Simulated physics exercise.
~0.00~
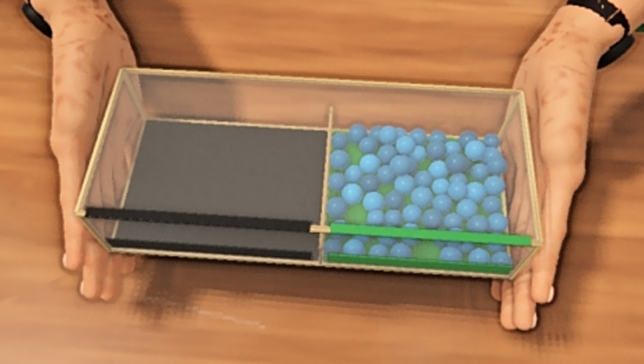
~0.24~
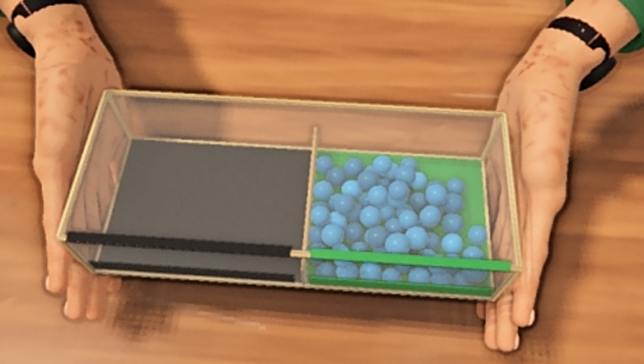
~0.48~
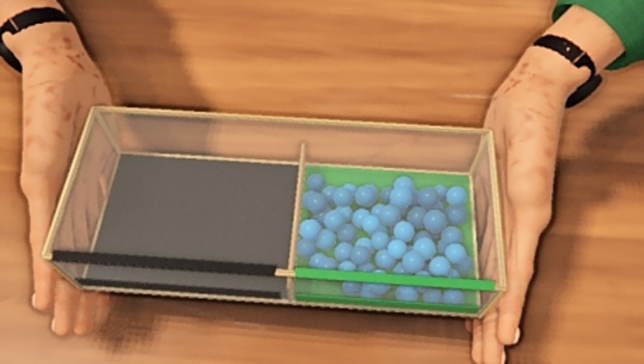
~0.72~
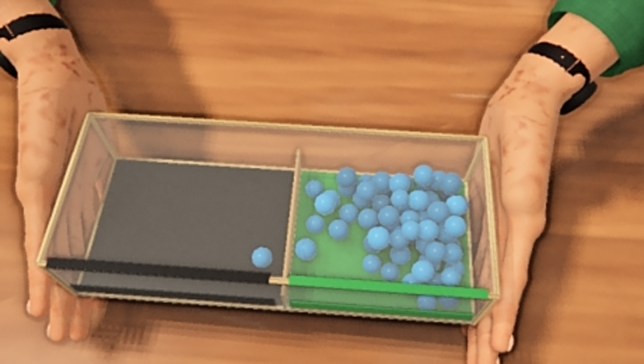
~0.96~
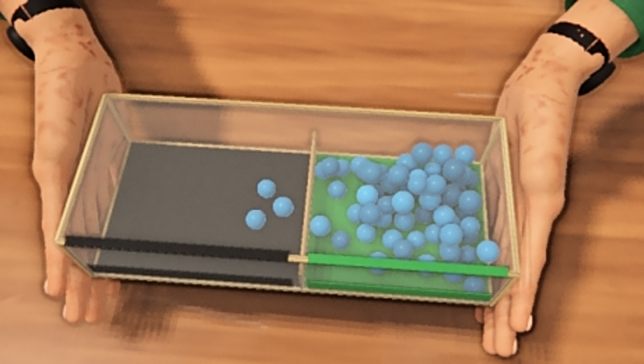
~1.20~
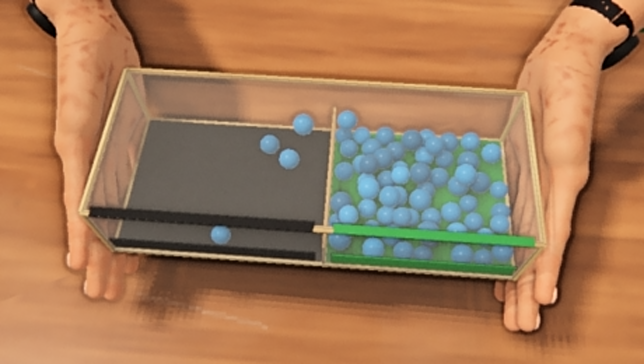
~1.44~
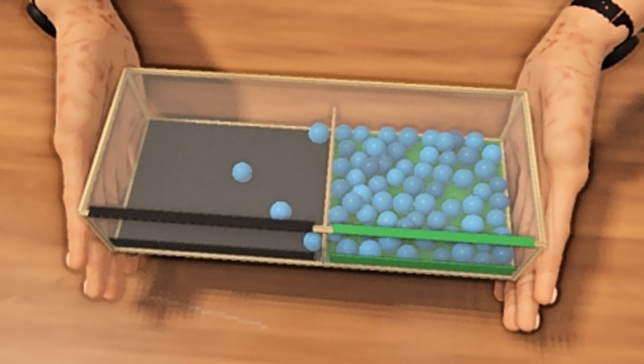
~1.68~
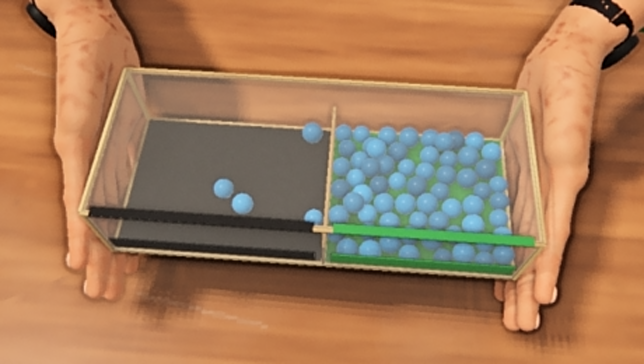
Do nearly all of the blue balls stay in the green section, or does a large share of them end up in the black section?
Nearly all of them stay in the green section. Only a few balls end up on the black side, which is just a small share of the lot.
